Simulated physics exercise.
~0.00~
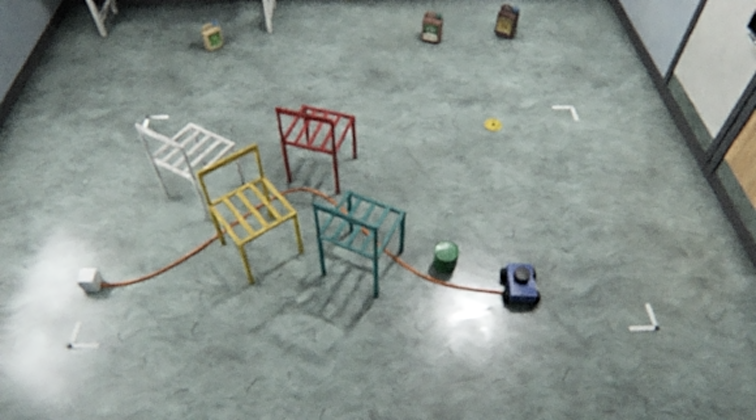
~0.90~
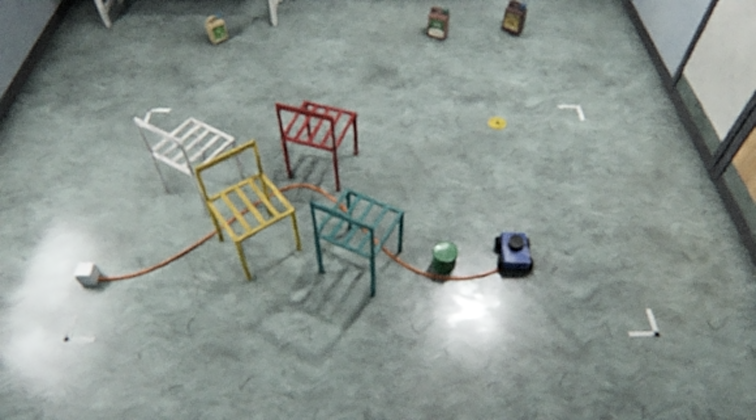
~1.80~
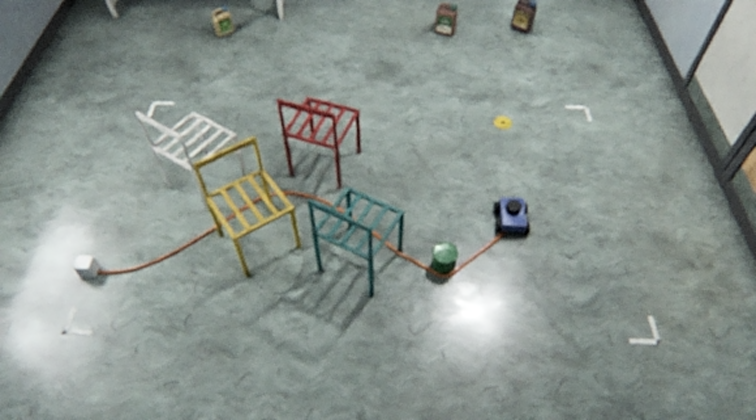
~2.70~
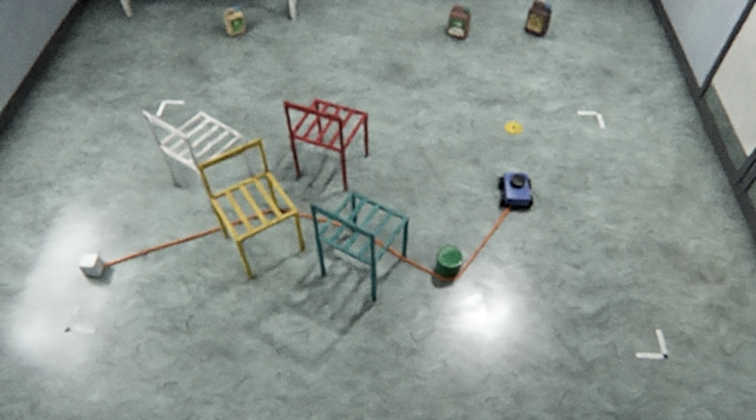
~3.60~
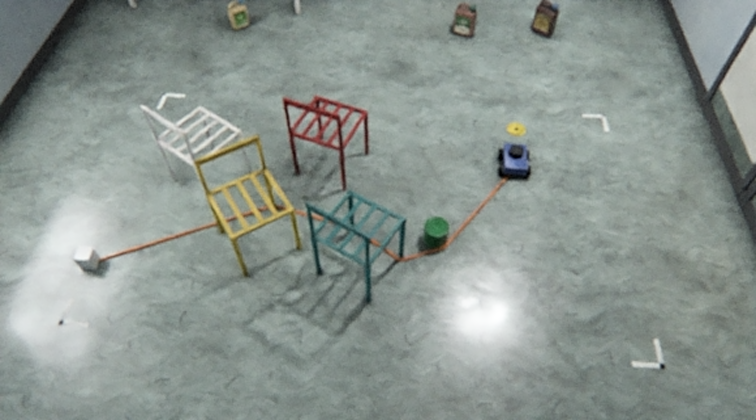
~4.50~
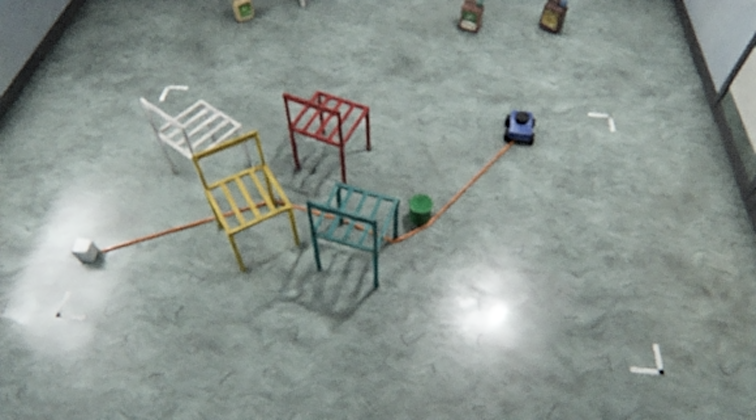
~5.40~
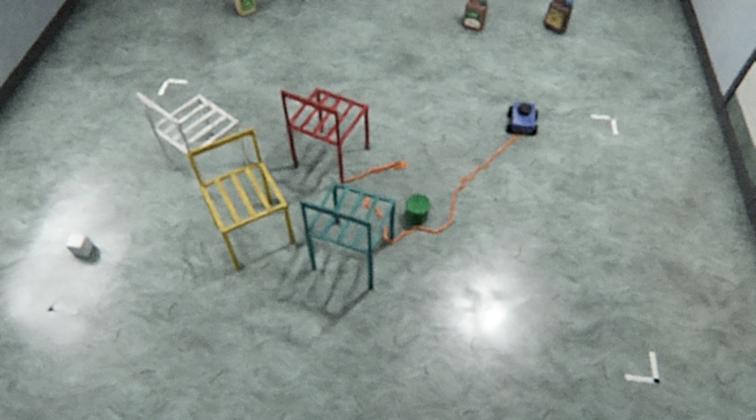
The video shows a small blue cart towing an orange lead past several chairs toward a yellow mark; the lead tightens, drags a green bin and slightly shifts the teal chair, then comes free of the white block at left, and the cart ends with the lead lying loose behind it.
